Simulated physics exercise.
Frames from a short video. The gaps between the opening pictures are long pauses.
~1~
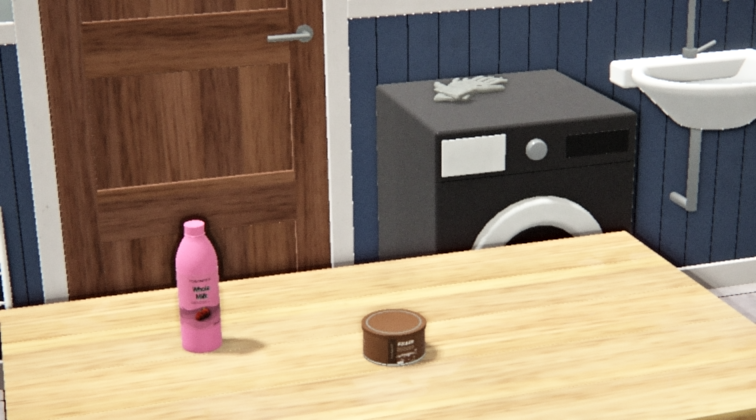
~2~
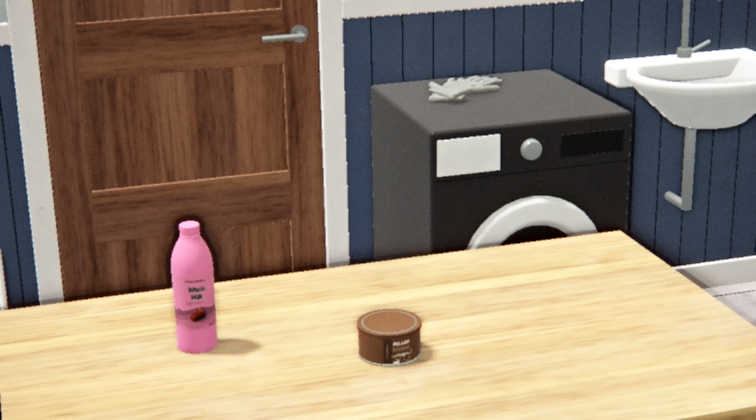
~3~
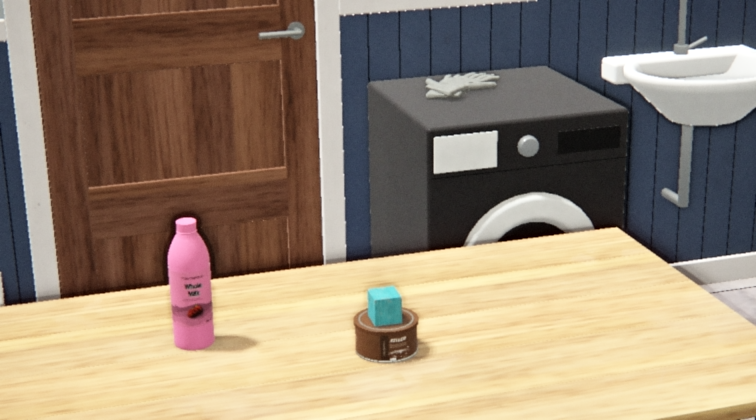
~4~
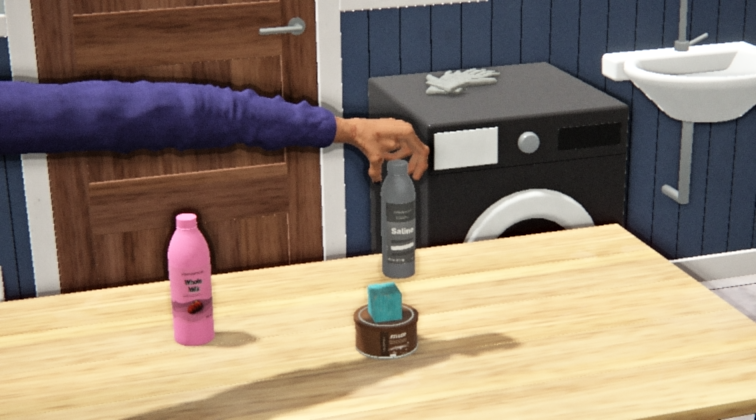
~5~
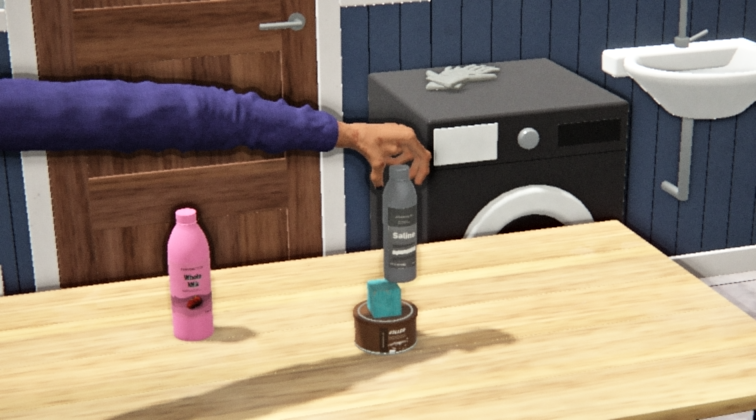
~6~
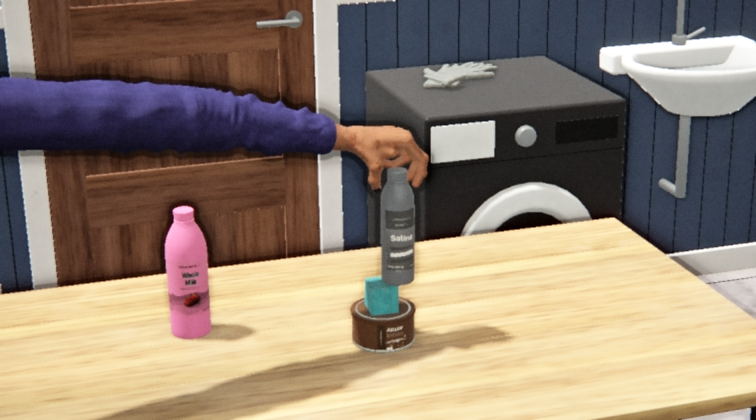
On a light wooden table in a room with a washing machine and sink, a pink bottle stands left of a brown tub. A turquoise block then appears on top of the tub. Finally, a purple-sleeved arm reaches in from the left, lowering a grey bottle onto the block and keeping hold.
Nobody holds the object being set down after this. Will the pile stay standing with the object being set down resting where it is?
So the pile doesn't survive that.
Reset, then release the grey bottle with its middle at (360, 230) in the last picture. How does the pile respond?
In the end the pile crashes down.
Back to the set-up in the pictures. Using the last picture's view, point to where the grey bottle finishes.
At about (482, 327).
Then, 0.50 s after the last picture, grey bottle now fallen.
Then, 0.60 s after the last picture, things are still on the move.
Then, 1.20 s after the last picture, as before.
At rest, fallen, grey bottle; the other 3 in place. Seen from the same camera at the end, grey bottle near (482, 327). The pile gives way.
